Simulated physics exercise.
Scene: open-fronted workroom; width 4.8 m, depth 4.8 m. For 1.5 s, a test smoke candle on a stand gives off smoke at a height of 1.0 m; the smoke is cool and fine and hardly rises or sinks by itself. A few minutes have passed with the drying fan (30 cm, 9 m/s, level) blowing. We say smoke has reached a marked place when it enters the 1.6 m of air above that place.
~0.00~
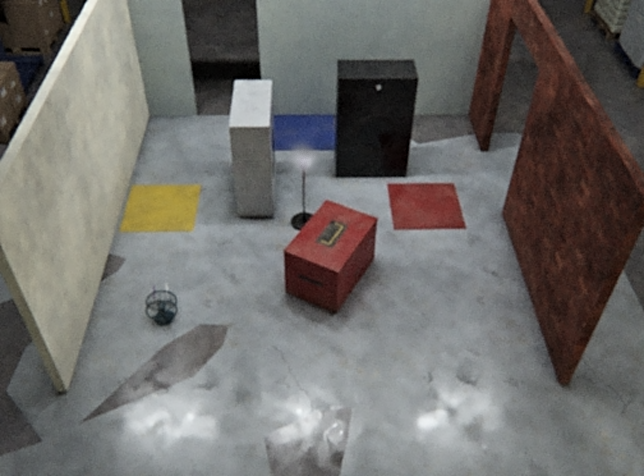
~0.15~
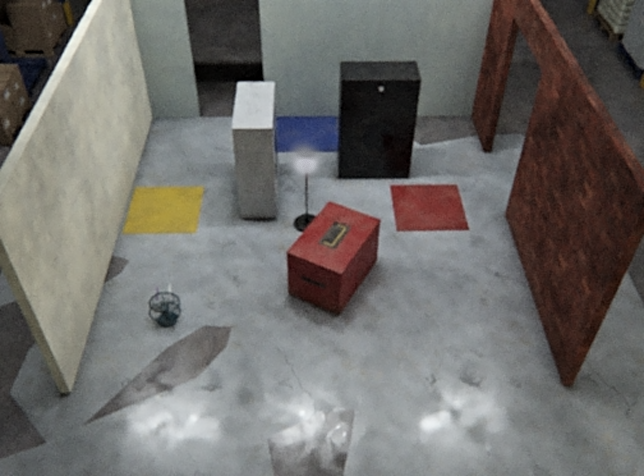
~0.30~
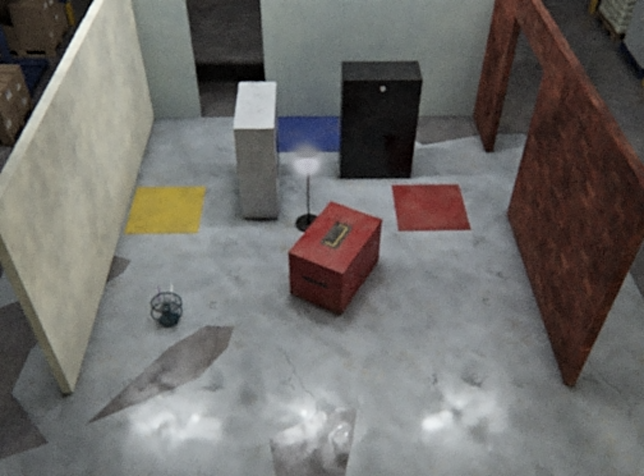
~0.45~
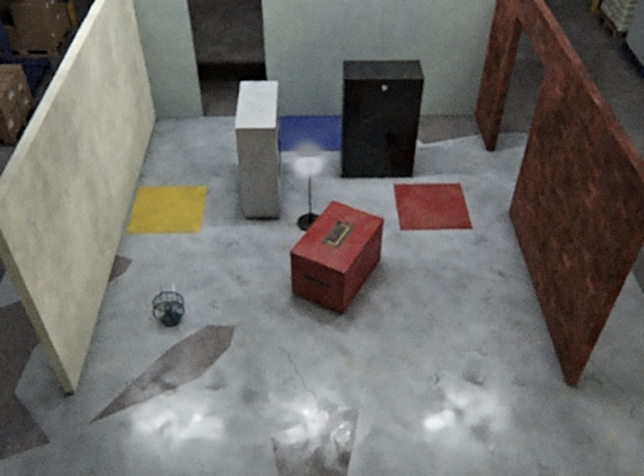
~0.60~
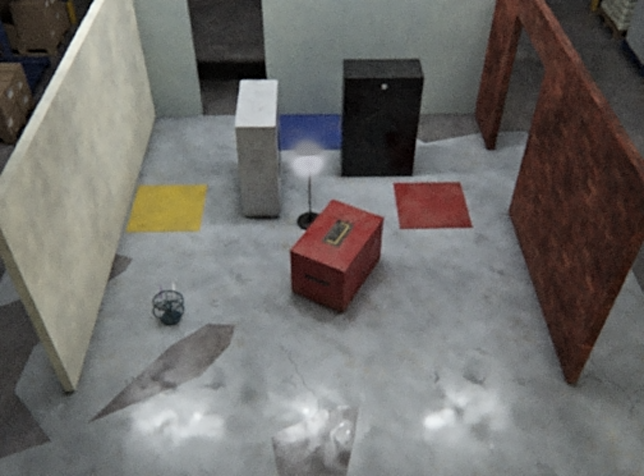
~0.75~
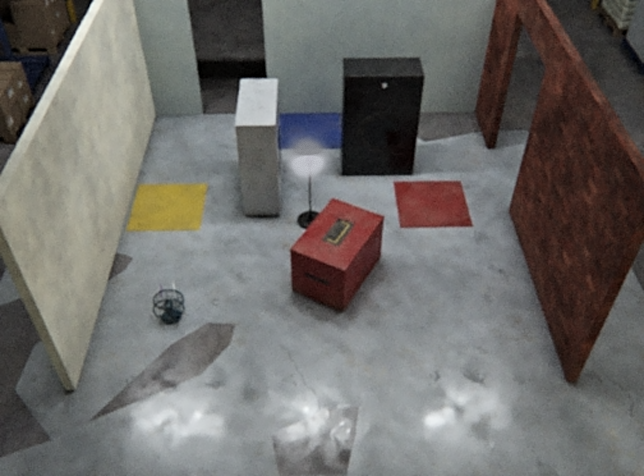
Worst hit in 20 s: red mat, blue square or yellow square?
Most passes over yellow.
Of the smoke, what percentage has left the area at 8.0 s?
About 0 %.
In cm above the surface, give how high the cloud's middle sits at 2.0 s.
The centre hangs close to 90 centimetres up.
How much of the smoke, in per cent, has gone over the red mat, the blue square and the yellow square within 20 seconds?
Around 0 % for red, 2 % for blue, 90 % for yellow.
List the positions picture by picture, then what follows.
In the first frame, the smoke is thickest near (304, 158), the test smoke candle on a stand stands at (304, 171) and the drying fan is at (162, 306).
In the second frame, the smoke is thickest near (305, 160), the yellow square is centred on (165, 209), the blue square is centred on (306, 134) and the red mat is centred on (428, 207).
In the third frame, the smoke is thickest near (306, 160).
In the fourth frame, the smoke is thickest near (308, 159), the top of a packing case is at (338, 234) and the top of a machine is at (257, 103).
In the fifth frame, the smoke is thickest near (307, 158).
In the sixth frame, the smoke is thickest near (307, 158).
By 2.0 s, 0 % has passed over the yellow square, 0 % over the blue square and 0 % over the red mat; 0 % has left the area, and the middle of the rest is near (301, 162).
By 4.0 s, 0 % has passed over the yellow square, 0 % over the blue square and 0 % over the red mat; 0 % has left the area, and the middle of the rest is near (286, 173).
By 8.0 s, 0 % has passed over the yellow square, 0 % over the blue square and 0 % over the red mat; 0 % has left the area, and the middle of the rest is near (235, 196).
By 20.0 s, 94 % has passed over the yellow square, 2 % over the blue square and 0 % over the red mat; 92 % has left the area.
